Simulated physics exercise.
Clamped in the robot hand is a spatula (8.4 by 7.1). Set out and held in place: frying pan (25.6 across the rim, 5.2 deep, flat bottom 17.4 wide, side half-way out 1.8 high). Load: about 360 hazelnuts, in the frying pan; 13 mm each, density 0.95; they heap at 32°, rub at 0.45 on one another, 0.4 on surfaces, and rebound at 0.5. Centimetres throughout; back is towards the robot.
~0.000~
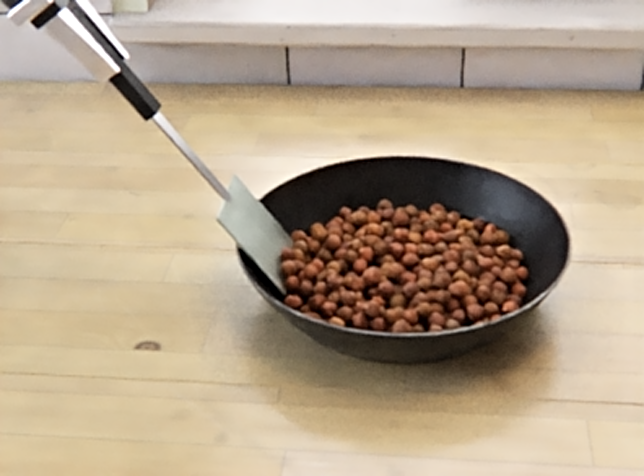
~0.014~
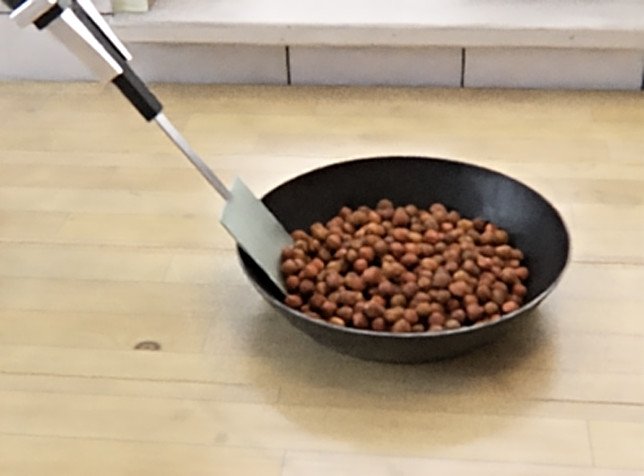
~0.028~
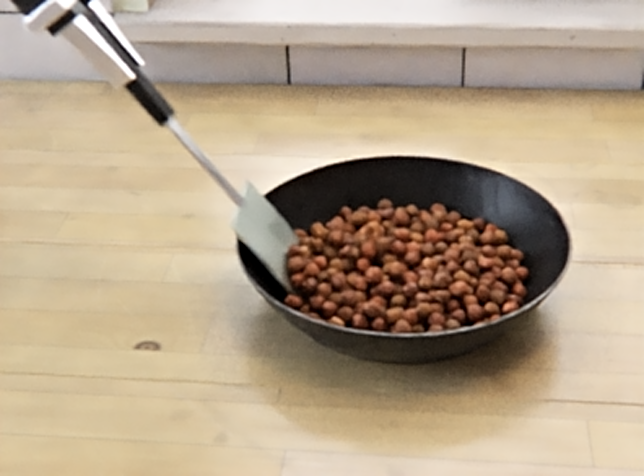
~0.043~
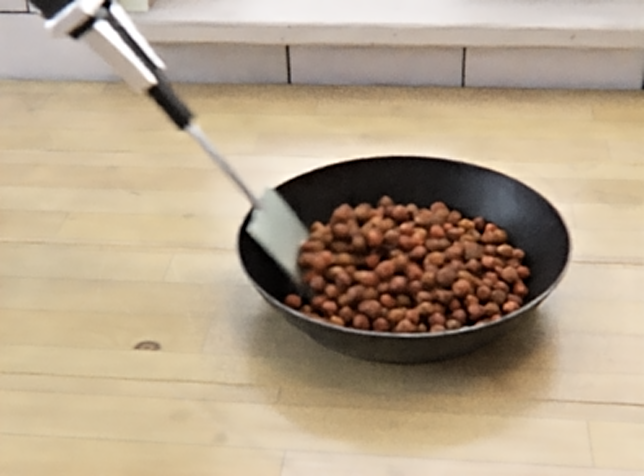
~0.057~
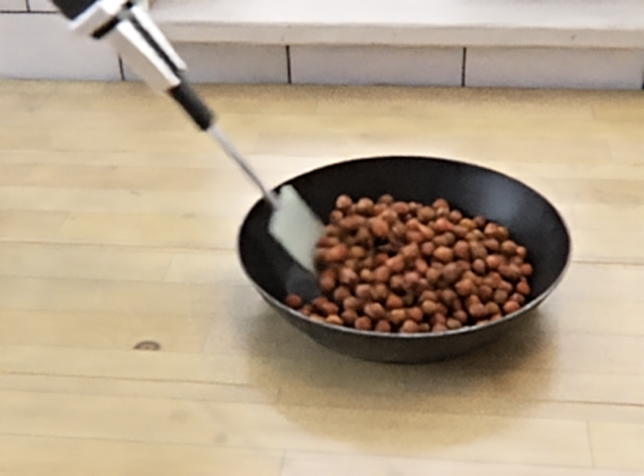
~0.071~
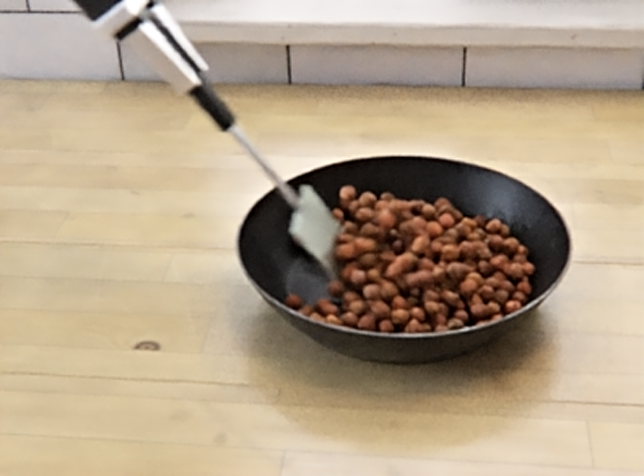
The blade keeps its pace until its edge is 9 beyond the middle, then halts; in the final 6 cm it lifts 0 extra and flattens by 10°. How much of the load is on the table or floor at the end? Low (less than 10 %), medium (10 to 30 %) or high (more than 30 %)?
A medium share, 10 to 30 %, ends on the table or floor.
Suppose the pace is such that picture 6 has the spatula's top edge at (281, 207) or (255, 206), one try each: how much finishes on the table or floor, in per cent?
Some 15 and 5 per cent.
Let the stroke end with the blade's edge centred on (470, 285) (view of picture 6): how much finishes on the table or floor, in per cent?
About 0 per cent.
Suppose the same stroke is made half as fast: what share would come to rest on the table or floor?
In that case some 5 per cent.
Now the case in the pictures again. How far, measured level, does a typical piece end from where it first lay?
Roughly 4 cm.
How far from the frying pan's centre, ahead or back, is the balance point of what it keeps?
About 3.5 cm ahead.
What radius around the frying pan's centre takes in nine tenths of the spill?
Roughly 40 cm.
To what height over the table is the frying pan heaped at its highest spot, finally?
About 6.0 cm.
After 0.11 s, sloping 55°, highest piece 8 above the table; 358 in the frying pan.
After 0.14 s, sloping 52°, highest piece 8 above the table; 358 in the frying pan.
After 0.36 s, sloping 45°, highest piece 10 above the table; 290 in the frying pan, 35 on the table or floor, 33 on the blade or in flight.
After 1.41 s, sloping 45°, highest piece 6 above the table; 289 in the frying pan, 69 on the table or floor.
At rest, 289 in the frying pan, 69 on the table or floor. That is 19 % on the table or floor.
